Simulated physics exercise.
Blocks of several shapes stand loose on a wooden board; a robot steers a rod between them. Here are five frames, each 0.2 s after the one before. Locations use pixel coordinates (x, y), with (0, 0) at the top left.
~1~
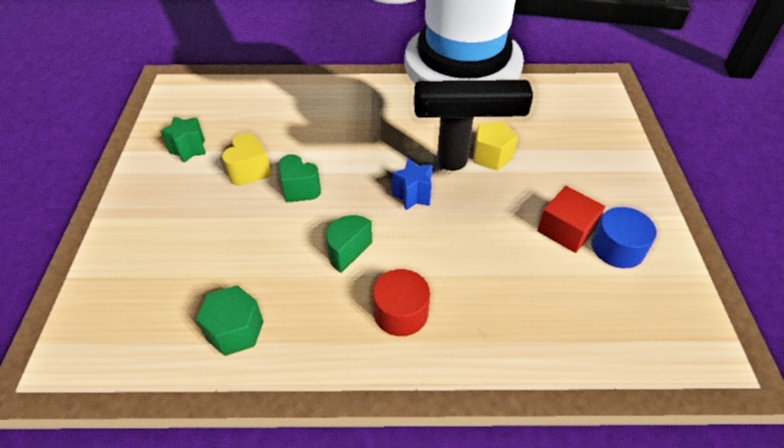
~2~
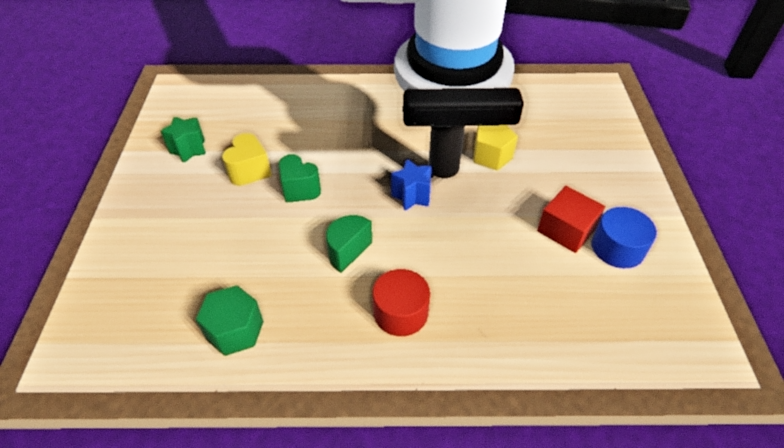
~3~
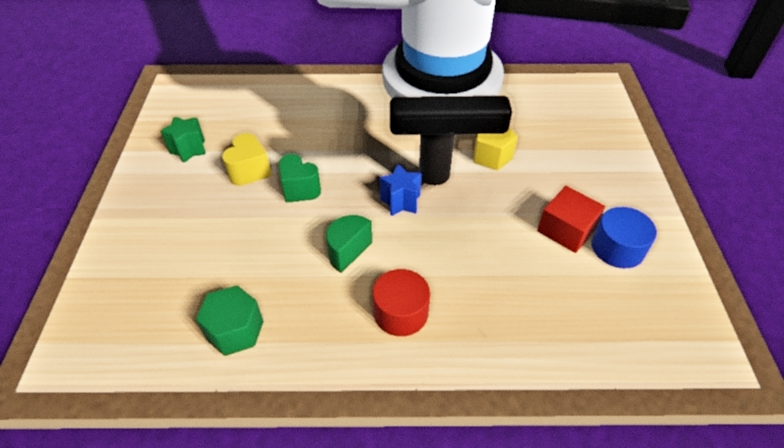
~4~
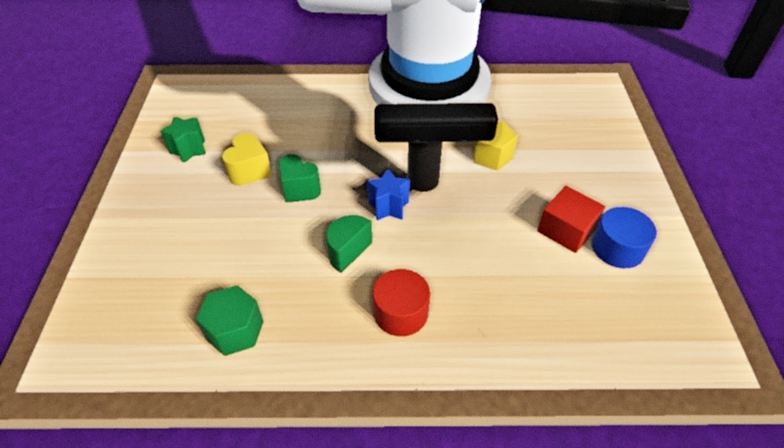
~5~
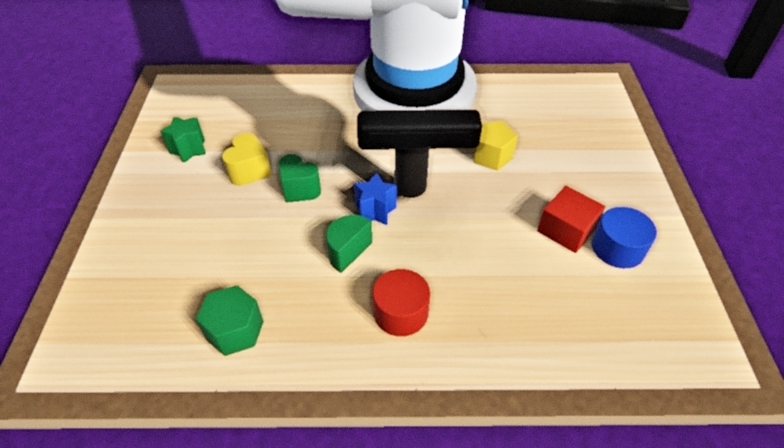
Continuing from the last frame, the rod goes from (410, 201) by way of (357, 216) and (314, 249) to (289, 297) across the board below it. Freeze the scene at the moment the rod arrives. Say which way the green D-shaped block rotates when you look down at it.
Seen from overhead, it turns anticlockwise.
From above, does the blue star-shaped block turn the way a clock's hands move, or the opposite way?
Answer: With the clock.
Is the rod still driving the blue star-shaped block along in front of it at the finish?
Going by the path, no.
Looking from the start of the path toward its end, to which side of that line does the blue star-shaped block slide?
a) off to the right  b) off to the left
It's a.
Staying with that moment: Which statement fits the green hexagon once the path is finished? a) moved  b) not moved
b - not moved.
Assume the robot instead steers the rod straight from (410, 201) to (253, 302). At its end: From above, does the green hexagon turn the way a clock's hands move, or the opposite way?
From the top, the block rotates clockwise.
The first path, step by step. One third of the way, rod at (355, 202); blue star-shaped block at (317, 201), turned 15° clockwise.
Two thirds of the way, rod at (311, 236); green D-shaped block at (343, 238), turned 20° anticlockwise; blue star-shaped block at (286, 210), turned 90° clockwise.
At the end, rod at (285, 284); green hexagon still; green D-shaped block at (343, 238), turned 20° anticlockwise; blue star-shaped block at (286, 211), turned 95° clockwise.
